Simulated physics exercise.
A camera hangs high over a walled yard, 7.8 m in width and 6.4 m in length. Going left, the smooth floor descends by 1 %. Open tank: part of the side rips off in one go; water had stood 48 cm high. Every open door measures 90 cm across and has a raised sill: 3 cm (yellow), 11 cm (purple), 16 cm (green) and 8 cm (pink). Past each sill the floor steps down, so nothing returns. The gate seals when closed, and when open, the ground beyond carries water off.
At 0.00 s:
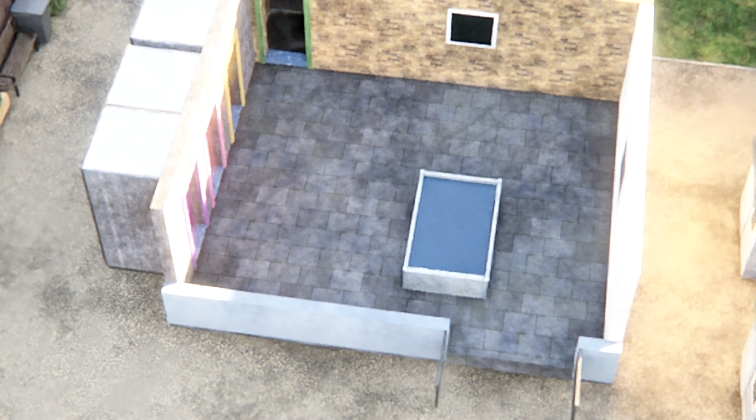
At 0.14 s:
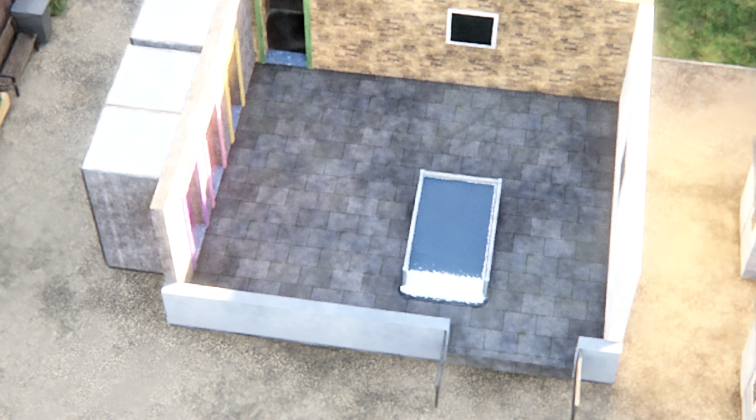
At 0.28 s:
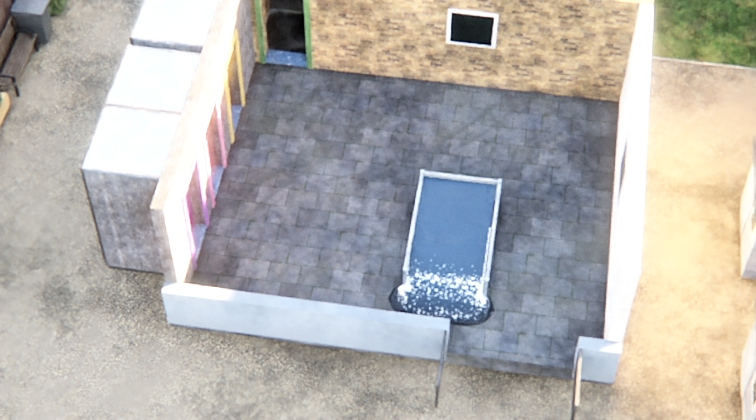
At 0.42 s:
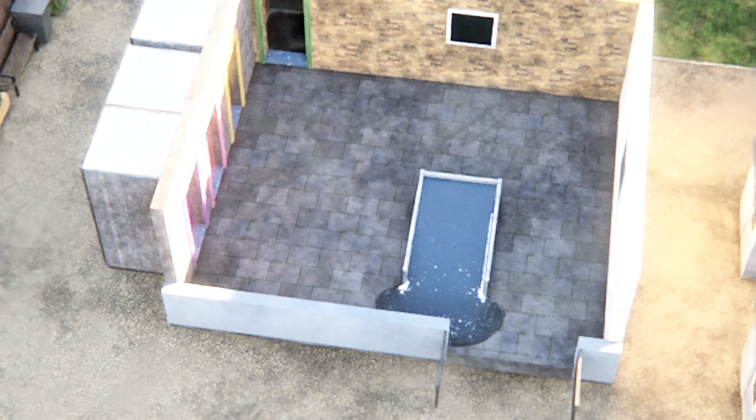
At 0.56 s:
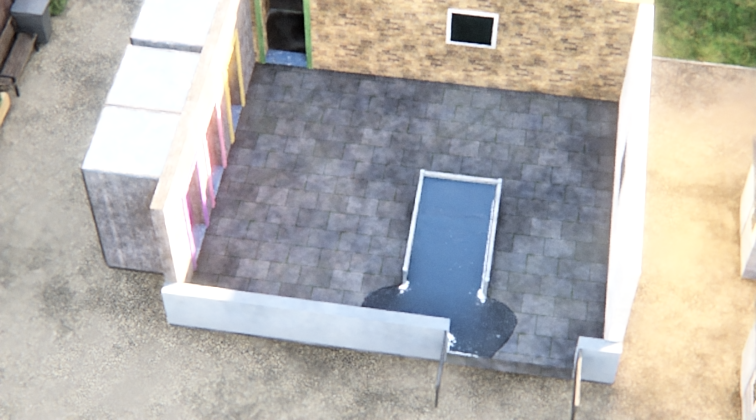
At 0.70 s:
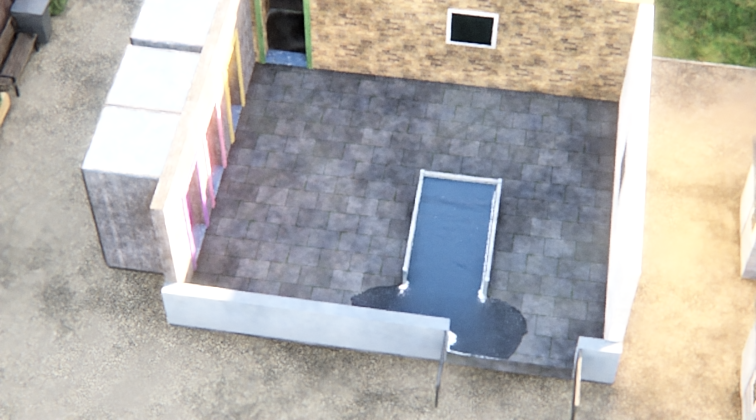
Water bursts from the near end of the open tank and spreads across the dark floor.
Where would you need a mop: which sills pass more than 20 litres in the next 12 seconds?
As I see it, at the yellow door the total will be lower than the limit. At the purple door the total will be lower than the limit. At the green door the total will be lower than the limit. At the pink door the total will be lower than the limit.
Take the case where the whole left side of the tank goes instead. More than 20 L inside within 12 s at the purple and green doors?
Well, against that limit, at purple it's too much, and at green it's within bounds.
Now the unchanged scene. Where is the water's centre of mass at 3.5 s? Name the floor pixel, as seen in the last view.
About (384, 279).
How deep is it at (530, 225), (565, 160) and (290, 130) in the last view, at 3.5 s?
Around 0 cm, 0 cm and 0 cm.
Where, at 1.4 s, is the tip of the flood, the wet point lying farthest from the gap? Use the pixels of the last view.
Point: Roughly (289, 320) in the last view.
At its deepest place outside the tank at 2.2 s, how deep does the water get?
Max around 30 cm.
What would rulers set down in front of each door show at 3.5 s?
You'd see yellow at 0 cm, purple at 15 cm, green at 0 cm and pink at 2 cm.
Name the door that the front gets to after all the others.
The green door.
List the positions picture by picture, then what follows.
In the first picture, the open tank at (453, 227) is whole and still, 48 cm deep.
In the second picture, the front is at (403, 291), 0.8 m from the gap at (445, 287); 0.2 m2 of floor is under water; 48 cm left at the back of the open tank.
In the third picture, the front is at (394, 301), 1.0 m from the gap at (445, 287); 0.9 m2 of floor is under water; 48 cm left at the back of the open tank.
In the fourth picture, water pours out at (445, 287) and has run 1.2 m, to a hidden place; typically 7 cm deep outside, 48 cm at the open tank's back.
In the fifth picture, the front is at a hidden place, 1.6 m from the gap at (445, 288); 2.4 m2 of floor is under water; 48 cm left at the back of the open tank.
In the sixth picture, the front is at a hidden place, 1.8 m from the gap at (445, 288); 2.6 m2 of floor is under water; 48 cm left at the back of the open tank.
After 1.4 s water covers 10 % of the floor and is deepest (34 cm) near (426, 330); yellow door not reached, purple door not reached, green door not reached, pink door not reached.
After 2.2 s water covers 15 % of the floor and is deepest (30 cm) near (424, 338); yellow door not reached, purple door not reached, green door not reached, pink door not reached.
After 3.5 s water covers 30 % of the floor and is deepest (18 cm) near (184, 307); yellow door not reached, purple door 15 cm at the sill, 1 L in, green door not reached, pink door 2 cm at the sill, 0 L in.
After 7.0 s water covers 45 % of the floor and is deepest (10 cm) near (255, 64); yellow door 4 cm at the sill, 0 L in, purple door 7 cm at the sill, 9 L in, green door 8 cm at the sill, 0 L in, pink door 5 cm at the sill, 0 L in.
After 12.0 s water covers 55 % of the floor and is deepest (6 cm) near (241, 114); yellow door 5 cm at the sill, 3 L in, purple door 4 cm at the sill, 9 L in, green door 6 cm at the sill, 0 L in, pink door 4 cm at the sill, 0 L in.
